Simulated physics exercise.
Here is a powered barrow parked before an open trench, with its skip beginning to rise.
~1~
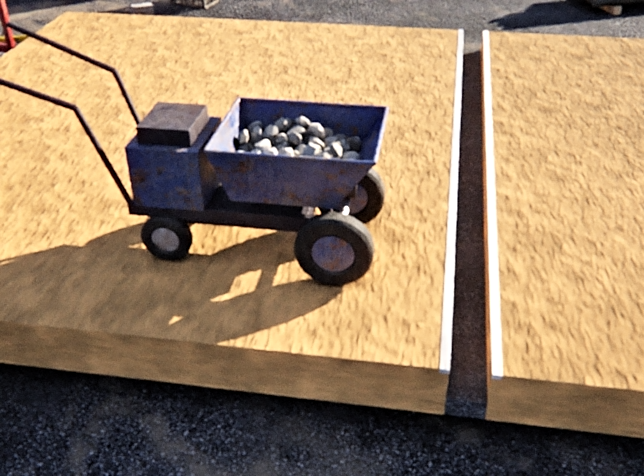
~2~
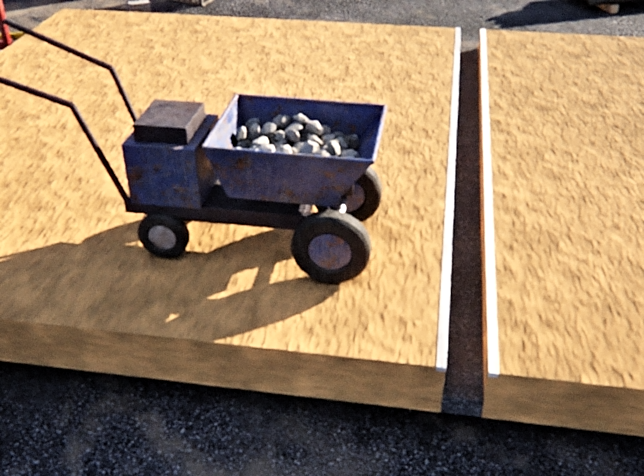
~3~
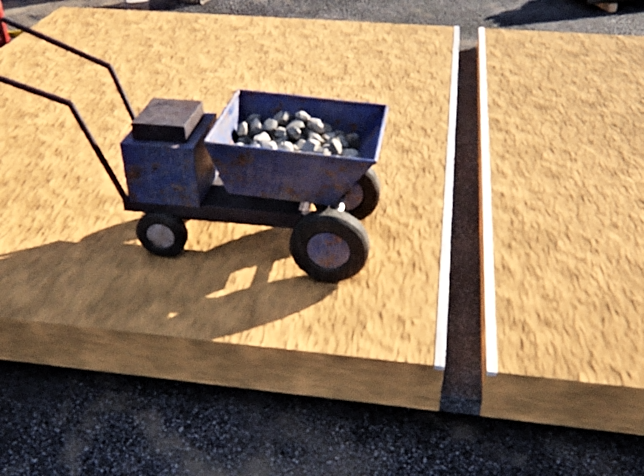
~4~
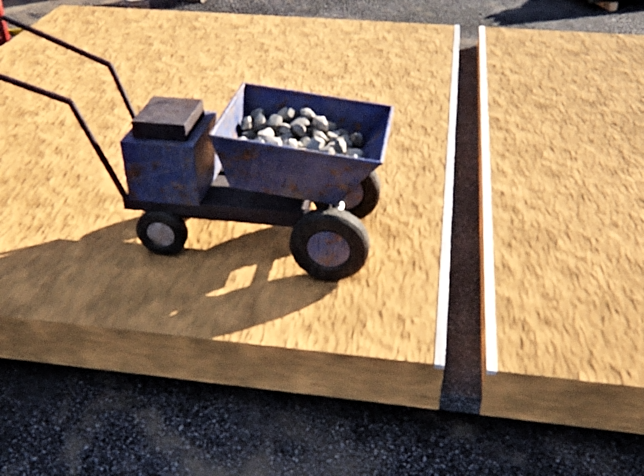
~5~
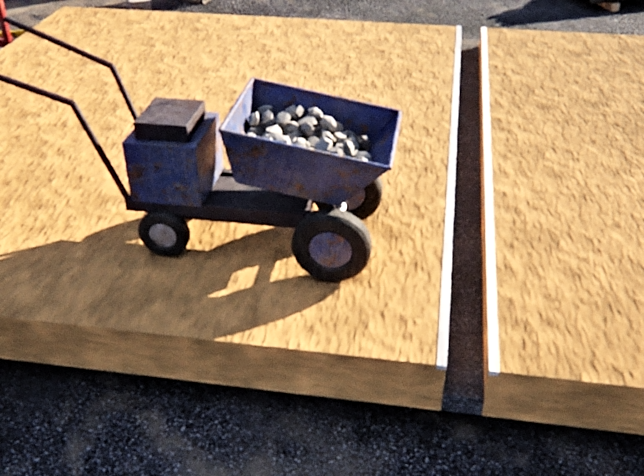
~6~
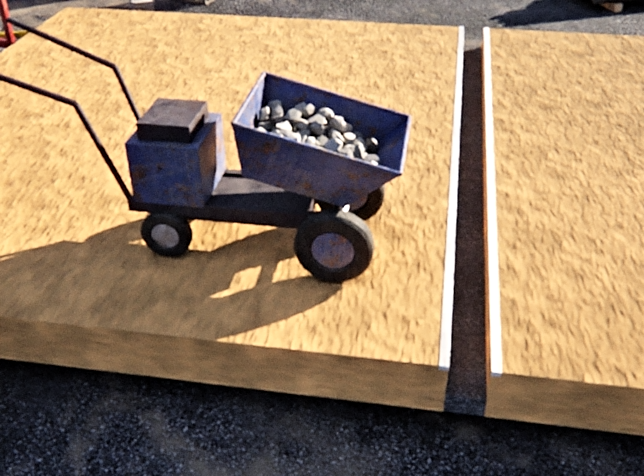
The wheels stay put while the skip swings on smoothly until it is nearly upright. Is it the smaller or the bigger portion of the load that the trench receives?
Above half.
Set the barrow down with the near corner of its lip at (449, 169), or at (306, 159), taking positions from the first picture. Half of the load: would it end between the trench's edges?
One after the other: The lesser share and the lesser share.
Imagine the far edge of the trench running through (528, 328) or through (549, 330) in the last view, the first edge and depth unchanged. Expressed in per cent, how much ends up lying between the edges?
I'd put it near 90 in a hundred, then near 100 in a hundred.
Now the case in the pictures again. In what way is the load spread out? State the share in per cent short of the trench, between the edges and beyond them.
I get 5 % short, 70 % between and 15 % beyond.
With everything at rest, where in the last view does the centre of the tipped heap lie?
Near (472, 261), more or less.
Shortly afterwards, skip tipped steeply; the whole lot in the skip.
Next, skip tipped right over; the bulk in the skip; only a few short of the trench; a little in or heaped over the trench; only a few beyond it; only a few falling.
Some moments later, skip tipped right over; a little in the skip; a little short of the trench; near two thirds in or heaped over the trench; a little beyond it.
In the end, skip tipped right over; a little in the skip; a little short of the trench; near two thirds in or heaped over the trench; a little beyond it.
